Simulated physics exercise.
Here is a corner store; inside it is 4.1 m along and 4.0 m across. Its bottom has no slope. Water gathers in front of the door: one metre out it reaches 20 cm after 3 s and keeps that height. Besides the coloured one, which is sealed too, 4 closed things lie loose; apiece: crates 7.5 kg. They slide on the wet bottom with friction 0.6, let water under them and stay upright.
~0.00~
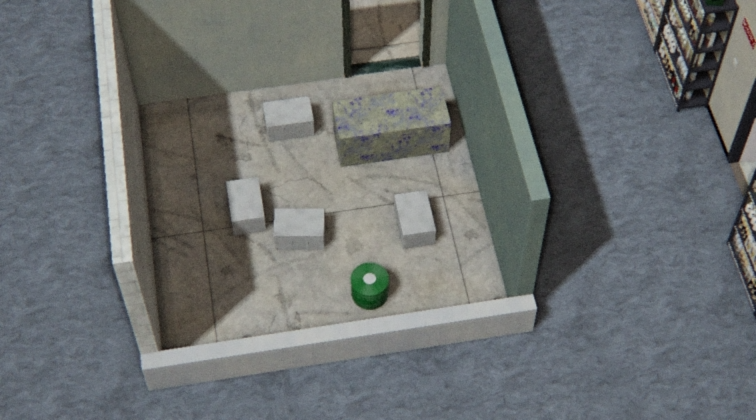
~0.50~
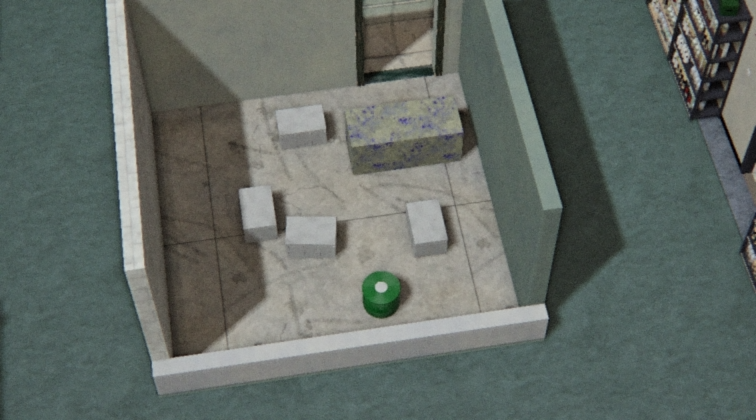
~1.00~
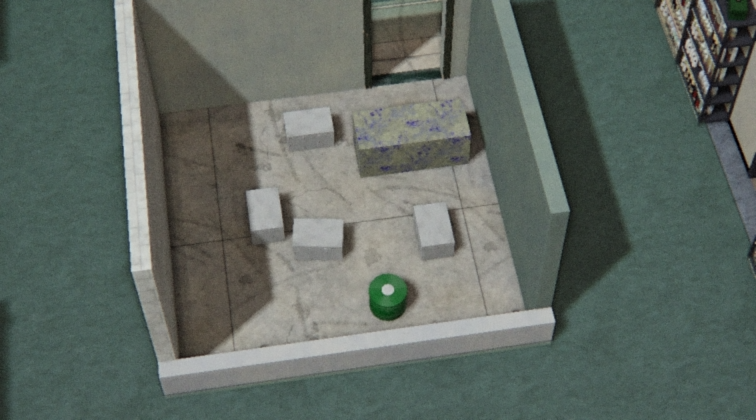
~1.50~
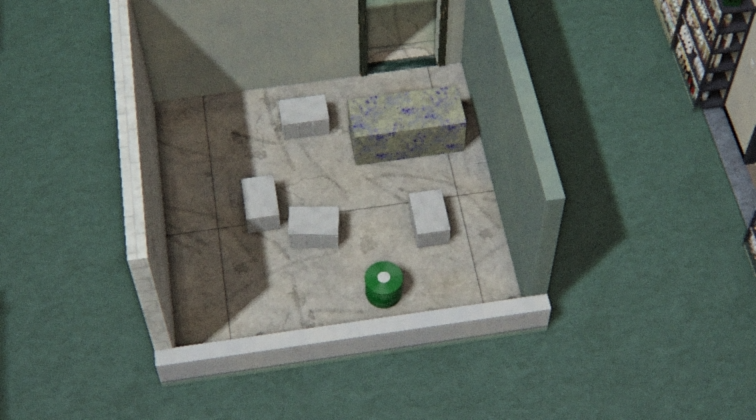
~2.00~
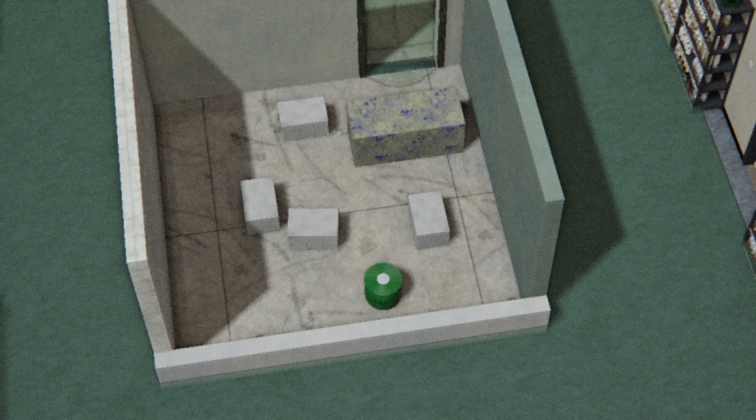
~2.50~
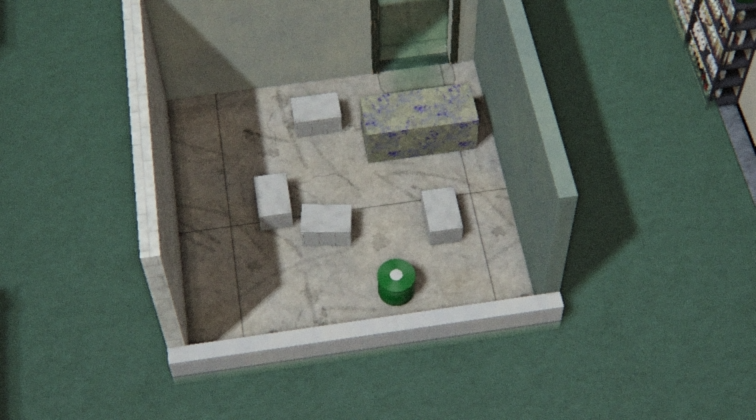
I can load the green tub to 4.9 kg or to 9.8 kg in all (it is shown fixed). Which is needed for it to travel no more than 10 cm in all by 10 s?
I expect that the smaller load will do.
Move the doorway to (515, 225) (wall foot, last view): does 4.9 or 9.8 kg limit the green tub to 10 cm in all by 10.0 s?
In that case neither weight holds it.
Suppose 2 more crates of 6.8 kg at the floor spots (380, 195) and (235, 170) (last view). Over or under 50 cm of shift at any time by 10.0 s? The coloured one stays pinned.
In turn: Less, over.
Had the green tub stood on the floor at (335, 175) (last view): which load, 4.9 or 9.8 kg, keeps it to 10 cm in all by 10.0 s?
The smaller is enough.
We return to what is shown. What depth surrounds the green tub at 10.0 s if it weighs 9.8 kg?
About 3 cm.
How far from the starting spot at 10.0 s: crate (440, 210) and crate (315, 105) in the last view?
In turn: 0 cm, 300 cm.
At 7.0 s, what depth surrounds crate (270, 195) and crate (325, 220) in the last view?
About 2 and 1 cm.
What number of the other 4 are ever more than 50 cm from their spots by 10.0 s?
1 of them.
After 3.5 s the green tub would be 0 cm from its start with 4.9 kg and 0 cm from its start with 9.8 kg; 0 cm of water round it then.
After 4.5 s the green tub would be 0 cm from its start with 4.9 kg and 0 cm from its start with 9.8 kg; 0 cm of water round it then.
After 7.0 s the green tub would be 0 cm from its start with 4.9 kg and 0 cm from its start with 9.8 kg; 1 cm of water round it then.
After 10.0 s the green tub would be 0 cm from its start with 4.9 kg and 0 cm from its start with 9.8 kg; 3 cm of water round it then.
